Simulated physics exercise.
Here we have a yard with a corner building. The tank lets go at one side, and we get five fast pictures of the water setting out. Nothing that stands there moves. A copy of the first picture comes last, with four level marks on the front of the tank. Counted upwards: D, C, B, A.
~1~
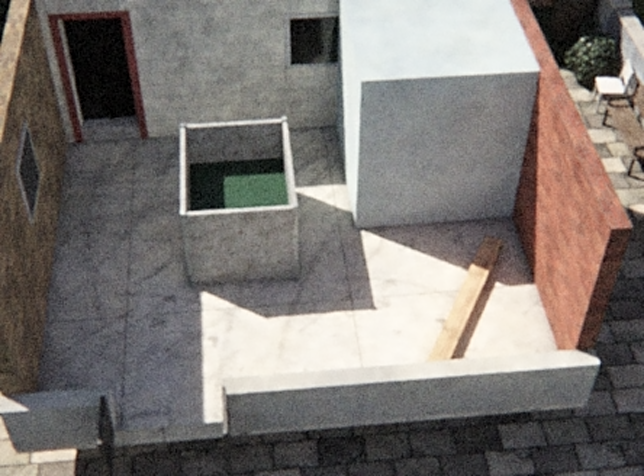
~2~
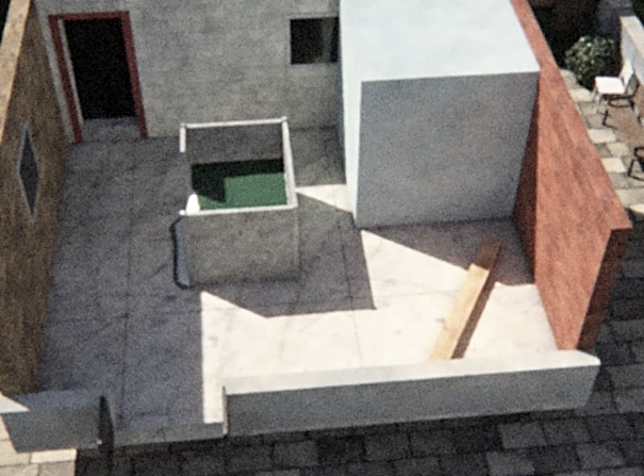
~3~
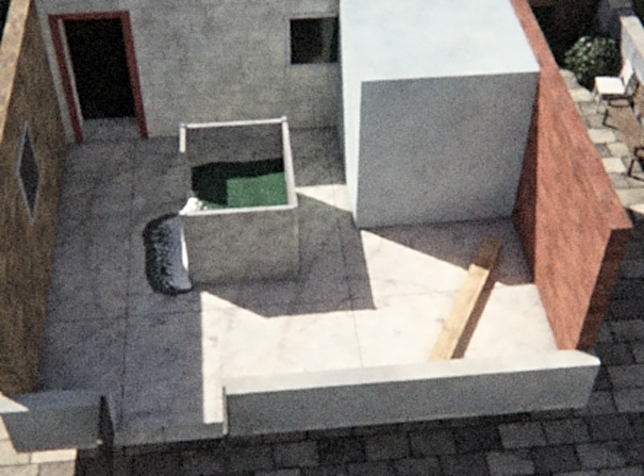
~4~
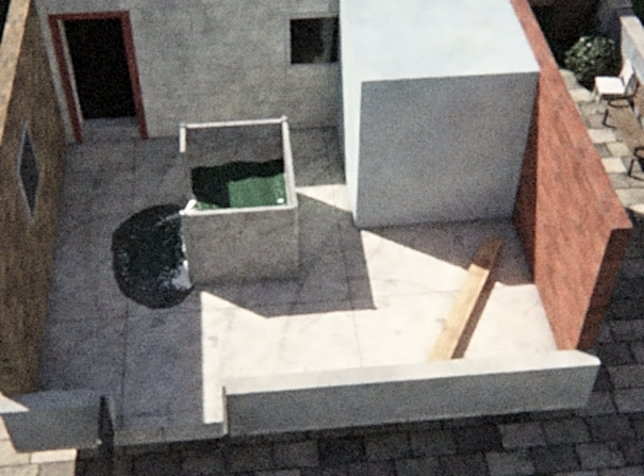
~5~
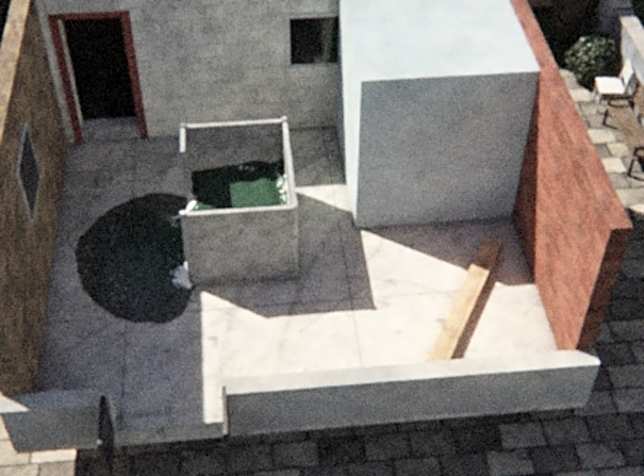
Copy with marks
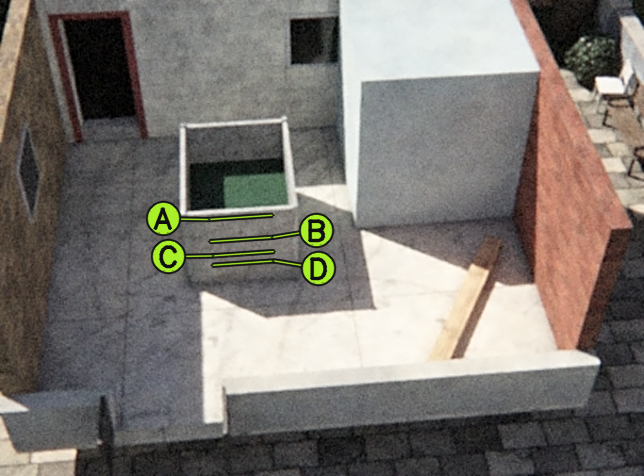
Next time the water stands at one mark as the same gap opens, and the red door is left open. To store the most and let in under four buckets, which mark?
It is B.
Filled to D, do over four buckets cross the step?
No.
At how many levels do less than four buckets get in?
Three of them.
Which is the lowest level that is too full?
The answer is A.
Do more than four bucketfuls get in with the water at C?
No, that is safe.
On the marked copy, A at (240, 217); B at (241, 239); C at (242, 253); D at (243, 263); from the bottom up D, C, B, A.
With A, about 10 bucketfuls get in.
With B, a bucket or two gets in.
With C, nothing gets over.
With D, nothing gets over.
